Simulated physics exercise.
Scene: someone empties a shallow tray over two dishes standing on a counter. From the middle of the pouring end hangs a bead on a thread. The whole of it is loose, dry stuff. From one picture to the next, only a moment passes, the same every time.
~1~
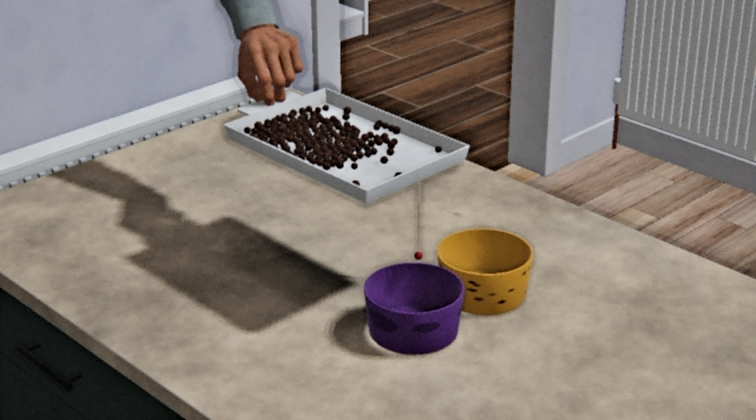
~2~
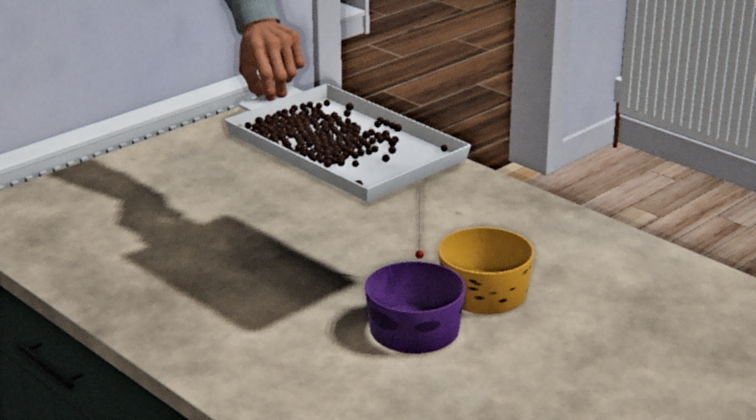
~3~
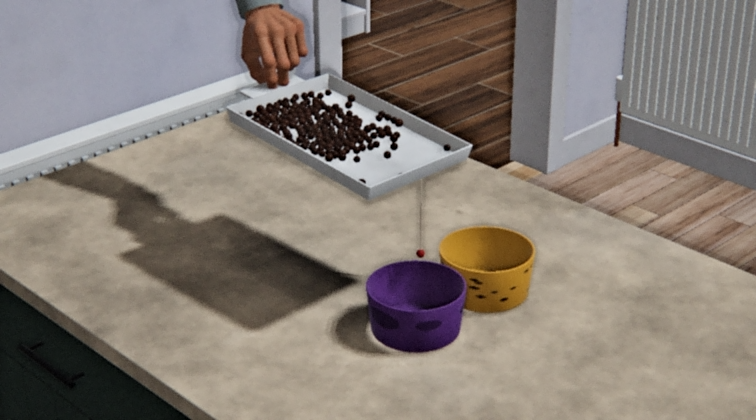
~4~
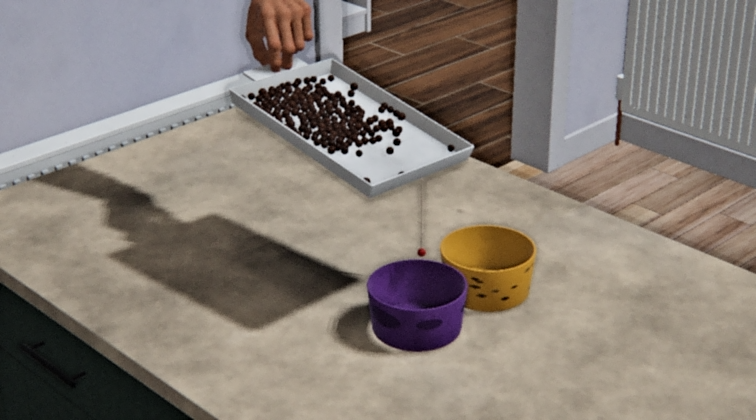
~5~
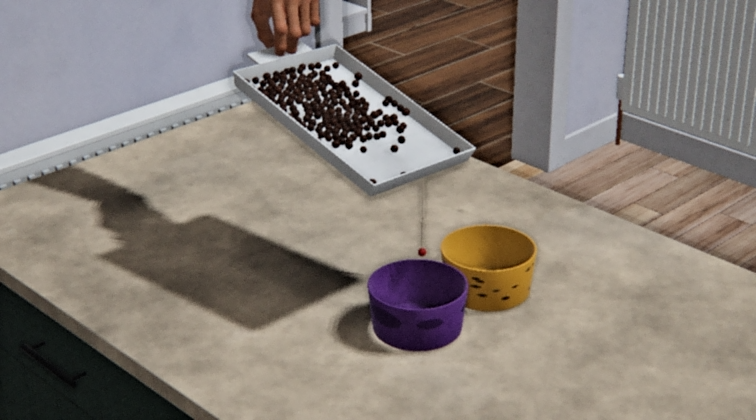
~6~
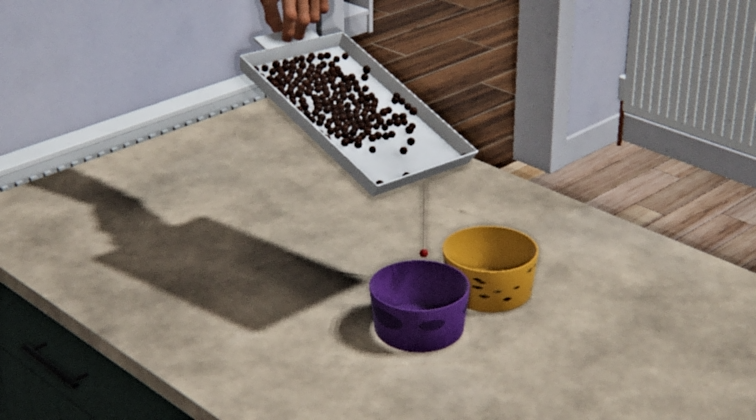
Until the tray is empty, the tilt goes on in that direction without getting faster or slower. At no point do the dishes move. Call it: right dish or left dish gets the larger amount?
Right dish.
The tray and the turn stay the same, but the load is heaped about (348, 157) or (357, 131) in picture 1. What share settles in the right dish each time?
It comes to about 70 per cent the first time and about 70 per cent the second.
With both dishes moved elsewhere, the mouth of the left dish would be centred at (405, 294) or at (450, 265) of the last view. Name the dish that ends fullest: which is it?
In the first try it's the right-side dish, and in the second it's the left-side dish.
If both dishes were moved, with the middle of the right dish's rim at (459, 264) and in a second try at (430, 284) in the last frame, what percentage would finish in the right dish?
You'd get 60 in a hundred the first time and 20 in a hundred the second.
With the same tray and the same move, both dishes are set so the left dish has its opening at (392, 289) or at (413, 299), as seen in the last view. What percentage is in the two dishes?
Close to 60 in a hundred, then close to 90 in a hundred.
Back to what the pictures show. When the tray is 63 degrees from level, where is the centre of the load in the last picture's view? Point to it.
In the last view, the load is centred near (451, 165).
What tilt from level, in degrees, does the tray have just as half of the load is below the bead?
That happens at around 95°.
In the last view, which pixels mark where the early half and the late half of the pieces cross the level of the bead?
The early half goes through (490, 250), the late half through (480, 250).
Soon after the last picture, tray tipped steeply; about two thirds on the tray; a small part in the right dish; a stray few outside both; about a quarter in the air.
A little later, tray tipped past a quarter turn; about a quarter on the tray; a small part in the left dish; about a third in the right dish; a small part outside both; about a quarter in the air.
Later still, tray tipped past a quarter turn; about a quarter in the left dish; about two thirds in the right dish; about a quarter outside both.
By the end, tray tipped past a quarter turn; about a quarter in the left dish; about two thirds in the right dish; about a quarter outside both.
